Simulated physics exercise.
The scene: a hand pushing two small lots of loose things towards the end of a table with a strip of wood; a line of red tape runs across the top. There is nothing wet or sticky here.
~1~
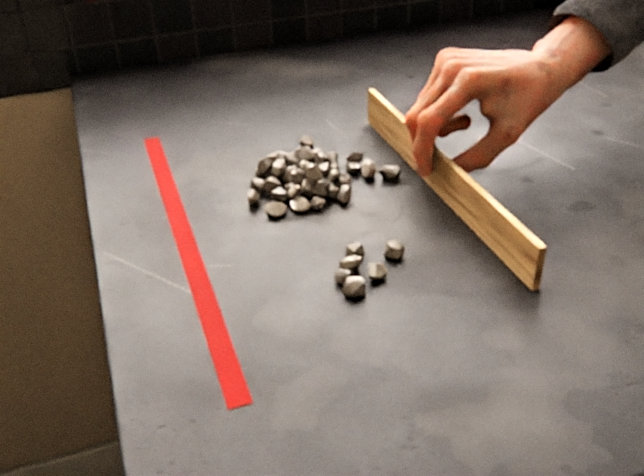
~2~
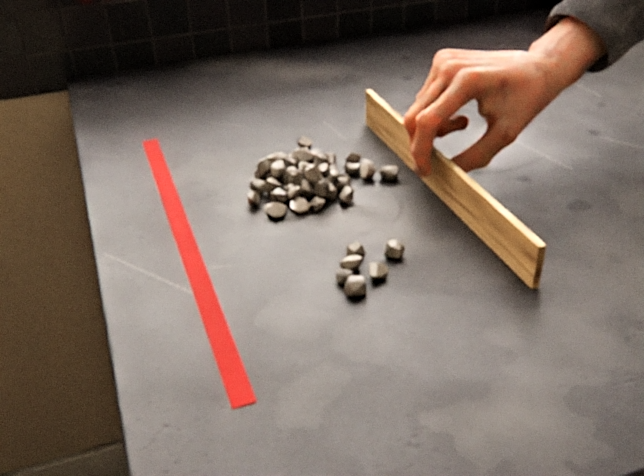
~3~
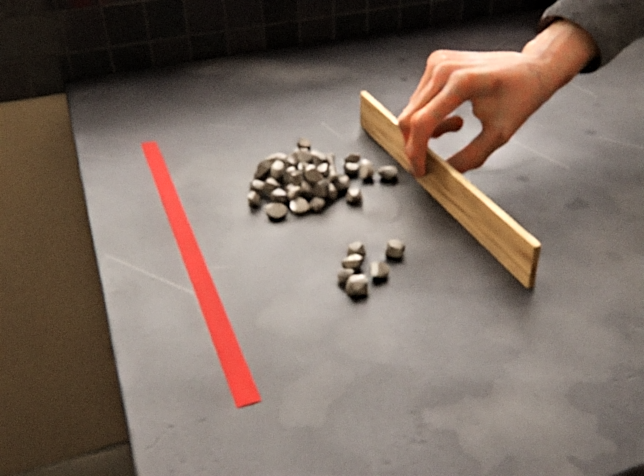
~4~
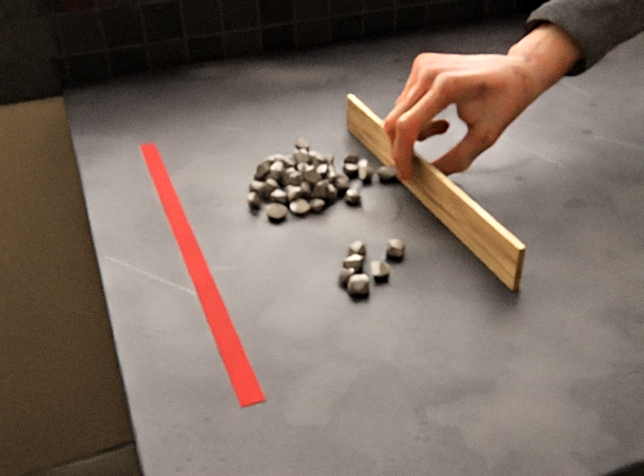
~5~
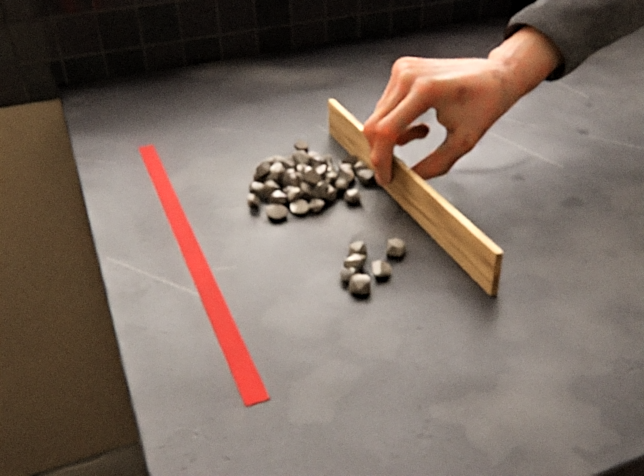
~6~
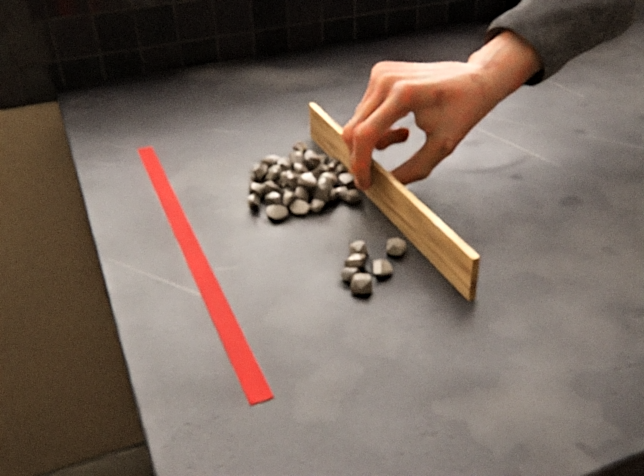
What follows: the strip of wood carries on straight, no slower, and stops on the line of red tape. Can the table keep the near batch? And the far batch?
The near batch loses nothing. The far batch loses some bits.
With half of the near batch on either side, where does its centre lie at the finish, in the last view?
Looks like it settles around (194, 314).
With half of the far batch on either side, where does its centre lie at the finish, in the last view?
About (133, 218).
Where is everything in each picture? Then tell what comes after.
The first frame shows strip of wood at (524, 252), at rest; red tape at (154, 147), about a palm's width from the edge; edge at (94, 263); near batch at (351, 264), a few bits of gravel; far batch at (304, 175), some bits of gravel.
The second frame shows strip of wood at (523, 250), at rest; far batch at (303, 176).
The third frame shows strip of wood at (518, 250); near batch at (353, 263).
The fourth frame shows strip of wood at (503, 253); far batch at (302, 177), a stray few pushed along.
The fifth frame shows strip of wood at (481, 257); near batch at (355, 262).
The sixth frame shows strip of wood at (459, 262); red tape at (148, 156); edge at (101, 270); near batch at (356, 262); far batch at (295, 179), about a quarter pushed along.
Then, 0.41 s past the last view, strip of wood still moving, near (276, 188); near batch all on the table, its front near (291, 295); far batch all on the table, its front near (195, 215).
Then, 0.84 s past the last view, strip of wood stopped at the red tape; near batch all on the table, its front near (184, 333); far batch all on the table, its front near (87, 249).
Then, 1.12 s past the last view, strip of wood stopped at the red tape; near batch all on the table, its front near (184, 333); far batch a small part over the edge.
Finally, strip of wood stopped at the red tape; near batch all on the table, its front near (184, 333); far batch a small part over the edge.
